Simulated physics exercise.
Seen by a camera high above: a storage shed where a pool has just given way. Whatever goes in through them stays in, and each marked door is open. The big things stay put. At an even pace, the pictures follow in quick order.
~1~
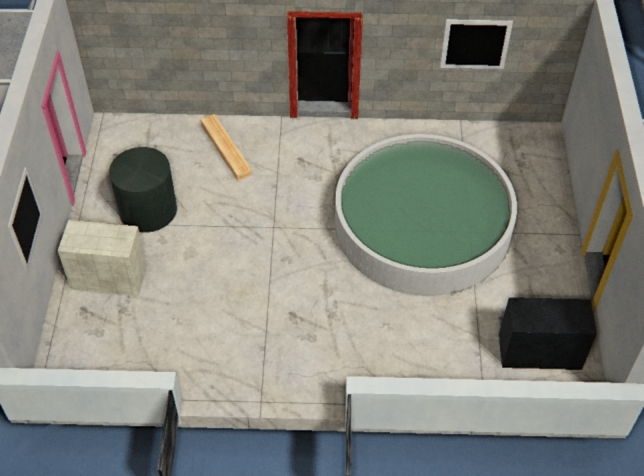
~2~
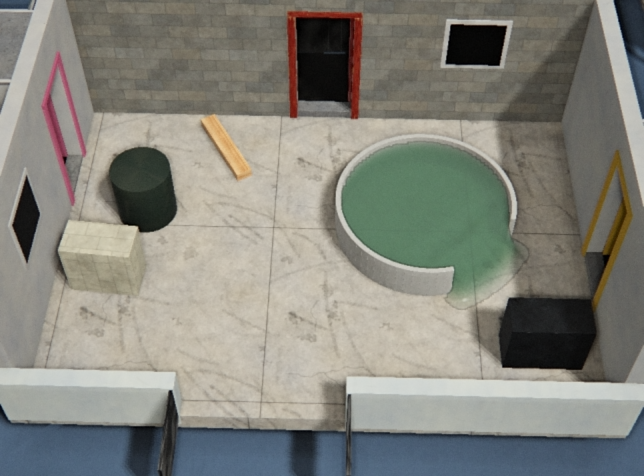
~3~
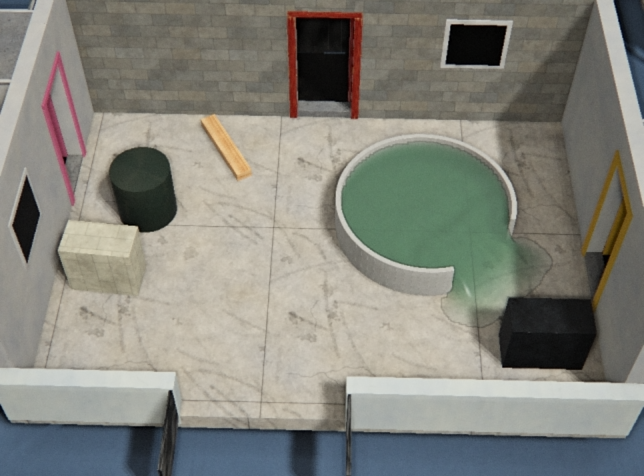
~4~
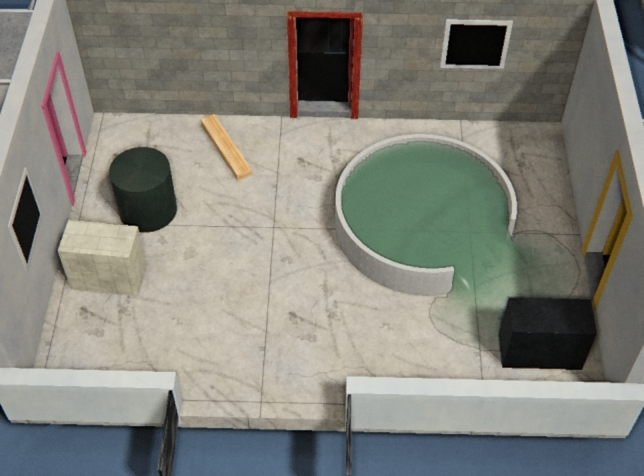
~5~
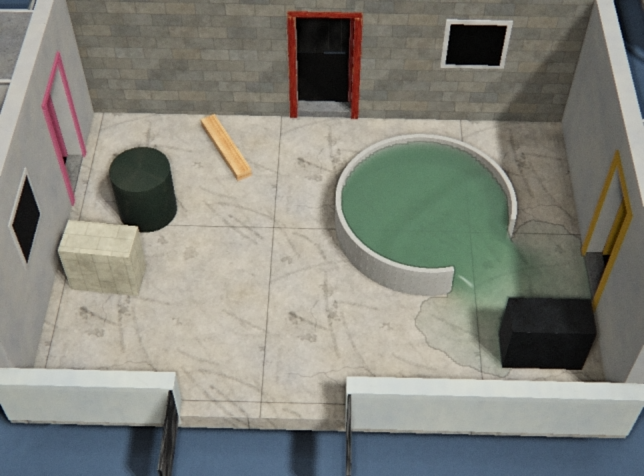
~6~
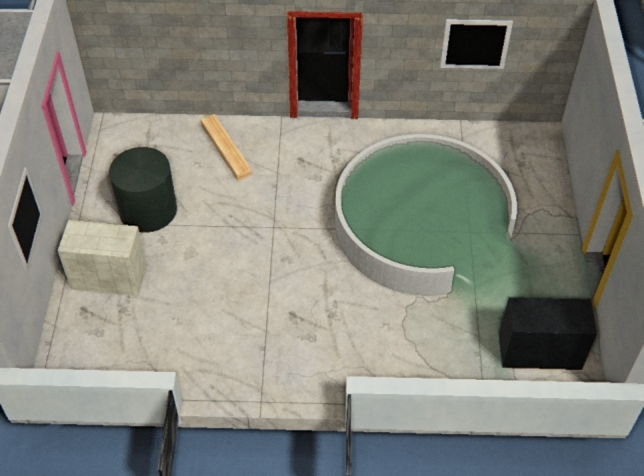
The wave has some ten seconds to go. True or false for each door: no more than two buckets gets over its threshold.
The yellow door - false; the pink door - true; the red door - true.
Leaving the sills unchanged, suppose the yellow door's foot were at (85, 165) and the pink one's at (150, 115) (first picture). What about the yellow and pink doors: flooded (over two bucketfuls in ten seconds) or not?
As it turns out, the yellow door keeps clear but the pink door keeps clear.
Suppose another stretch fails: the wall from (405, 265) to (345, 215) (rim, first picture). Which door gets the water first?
First to be reached: The one in pink.
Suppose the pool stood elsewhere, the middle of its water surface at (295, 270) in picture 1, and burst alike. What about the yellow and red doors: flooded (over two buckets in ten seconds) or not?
The yellow one gets little enough; the red one gets little enough.
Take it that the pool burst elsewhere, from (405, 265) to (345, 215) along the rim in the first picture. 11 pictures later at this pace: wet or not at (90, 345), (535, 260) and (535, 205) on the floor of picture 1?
In the order given: Swamped, untouched and untouched.
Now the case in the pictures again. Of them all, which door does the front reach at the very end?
That would be the pink-painted one.
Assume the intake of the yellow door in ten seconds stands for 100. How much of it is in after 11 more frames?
Around 35 in a hundred.
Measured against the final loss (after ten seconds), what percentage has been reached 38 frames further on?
Around 80 per cent.
A moment on, water covers 15 % of the floor; the yellow door under two buckets in, the pink door not reached, the red door not reached.
Next, water covers 20 % of the floor; the yellow door far over two buckets in, the pink door not reached, the red door not reached.
Then, water covers 35 % of the floor; the yellow door far over two buckets in, the pink door not reached, the red door not reached.
Later, water covers 70 % of the floor; the yellow door far over two buckets in, the pink door not reached, the red door wet at the sill, nothing in.
In the end, water covers 95 % of the floor; the yellow door far over two buckets in, the pink door wet at the sill, nothing in, the red door wet at the sill, nothing in.
